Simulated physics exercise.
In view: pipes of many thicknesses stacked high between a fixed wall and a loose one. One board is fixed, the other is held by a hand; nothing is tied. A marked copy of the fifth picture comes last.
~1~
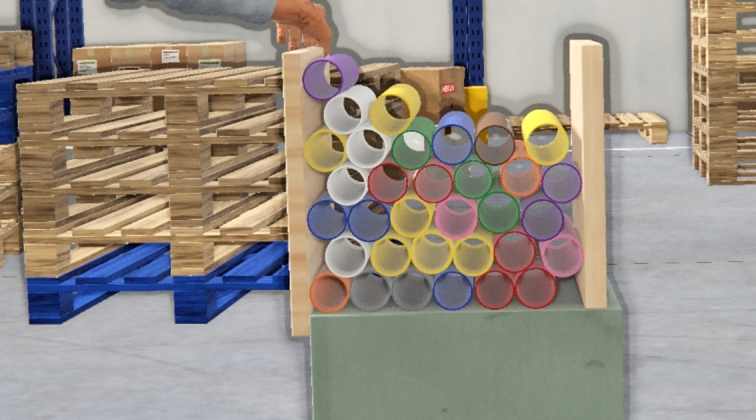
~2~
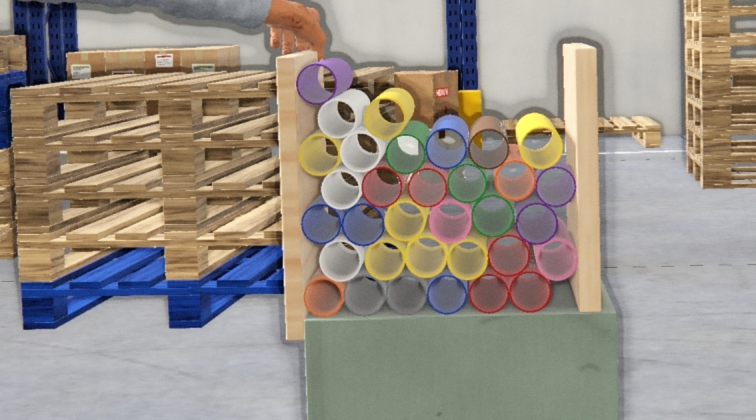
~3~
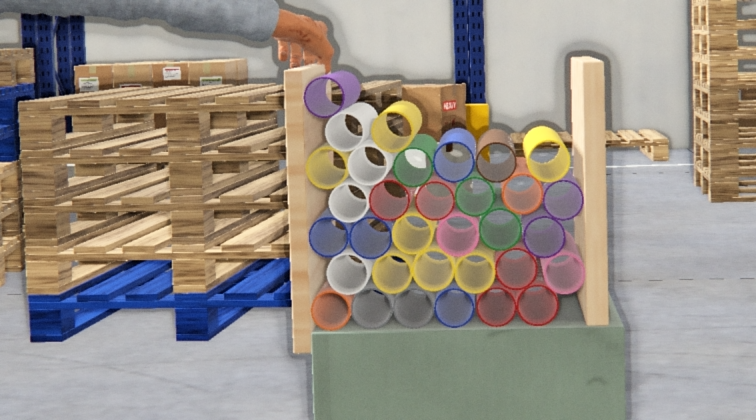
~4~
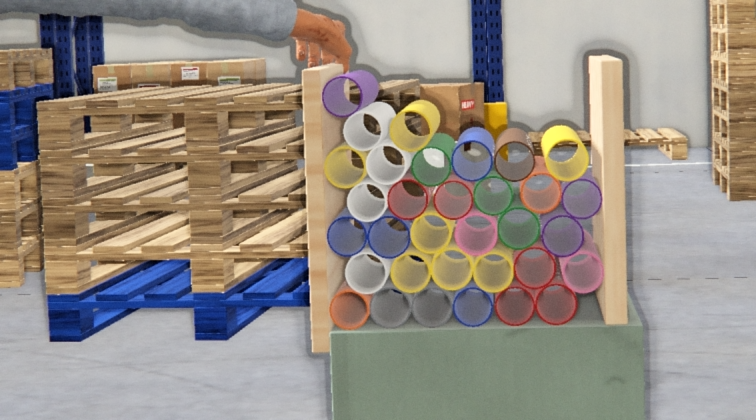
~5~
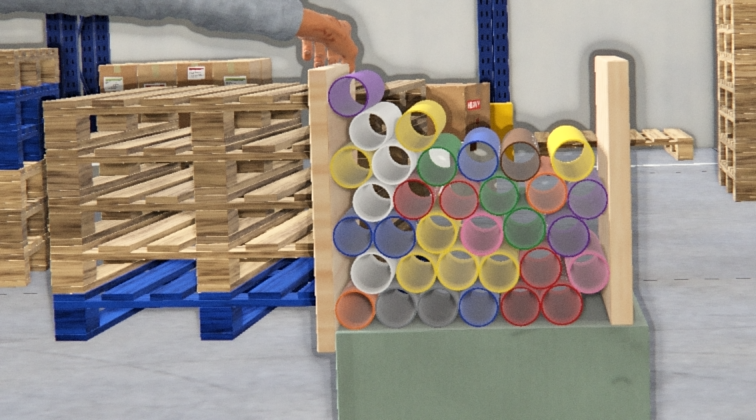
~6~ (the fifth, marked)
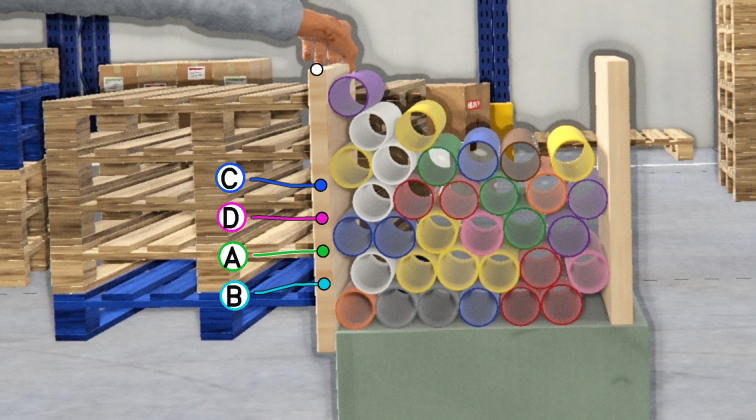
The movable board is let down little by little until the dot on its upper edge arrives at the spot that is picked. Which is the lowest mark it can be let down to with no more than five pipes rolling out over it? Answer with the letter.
Stop at A.
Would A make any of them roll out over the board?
At A: Yes.
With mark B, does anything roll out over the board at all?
Yes.
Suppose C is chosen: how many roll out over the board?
At C the number is one.
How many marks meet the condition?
Three of the four.
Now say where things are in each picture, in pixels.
In the first picture, an orange pipe (521, 176); a brown pipe (495, 145); side board (311, 181).
In the second picture, side board (306, 185); an orange pipe (323, 297).
In the third picture, a red pipe (537, 305); a blue pipe (371, 238).
In the fourth picture, a pink pipe (476, 235); a red pipe (453, 200).
In the fifth picture, an orange pipe (547, 193); a brown pipe (520, 161); side board (337, 197).
On the marked copy, A at (323, 251); B at (324, 284); C at (321, 185); D at (322, 218); the white dot at (317, 70).
Following A. Soon after the start, top of the board (329, 147).
Later, top of the board (333, 237).
In the end, top of the board (333, 250), three out over the board.
As for the rest, B more than five out over the board; C one out over the board; D three out over the board.
